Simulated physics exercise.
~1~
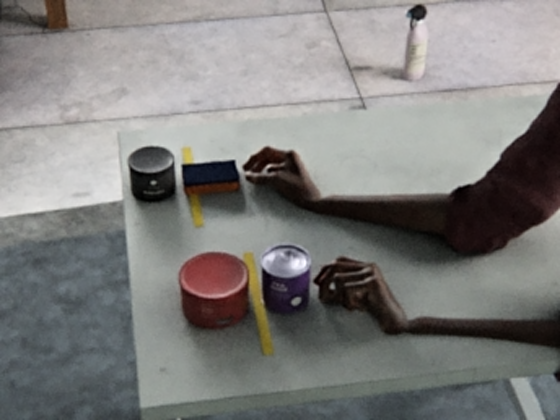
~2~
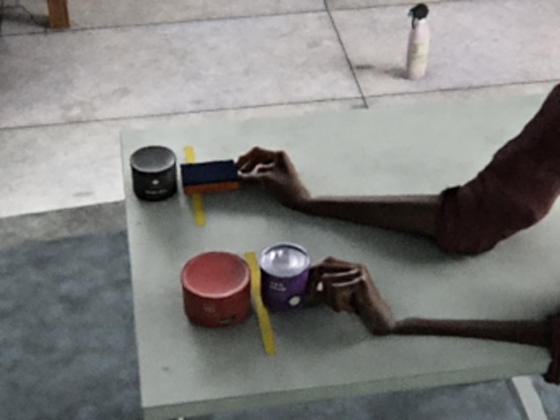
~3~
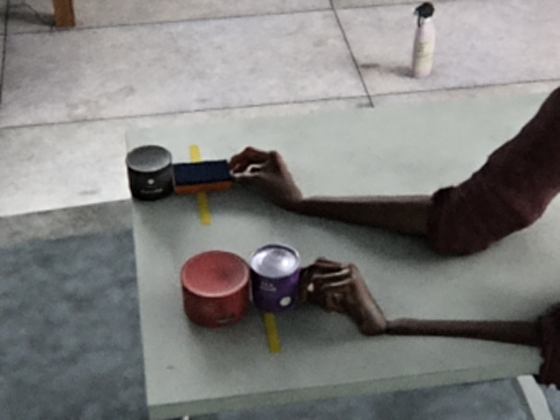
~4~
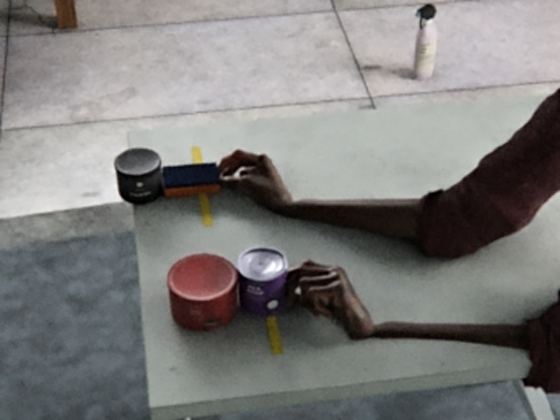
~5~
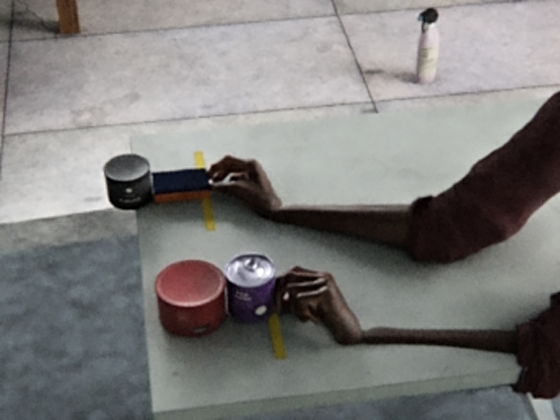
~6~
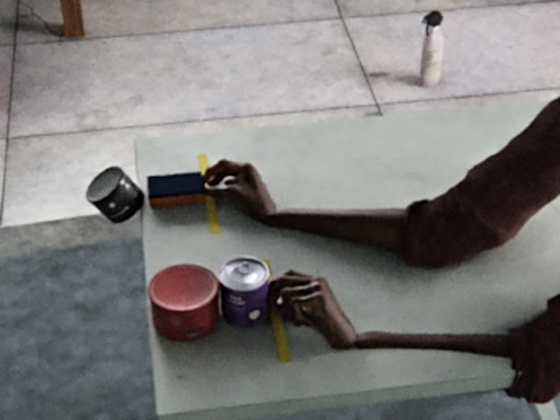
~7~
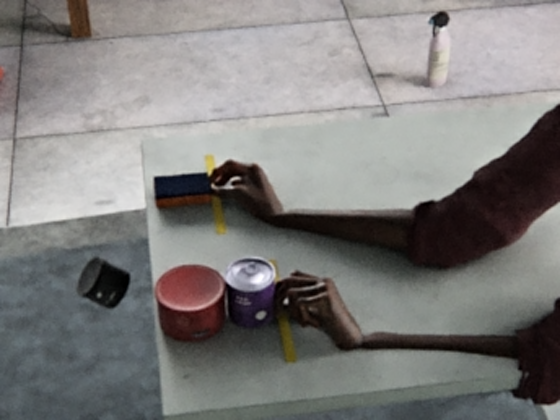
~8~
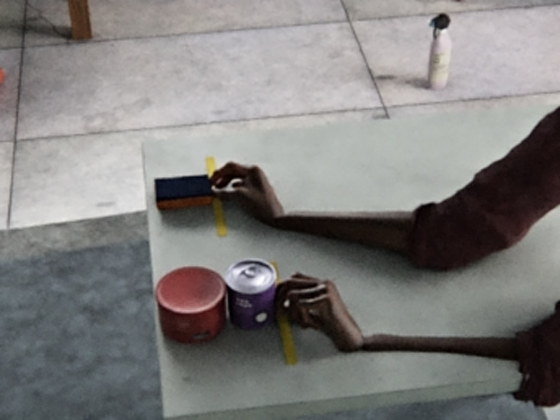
At a pale table, two hands pushing a sponge and purple pot leftward, the black tub tipping off, the red tub staying on.
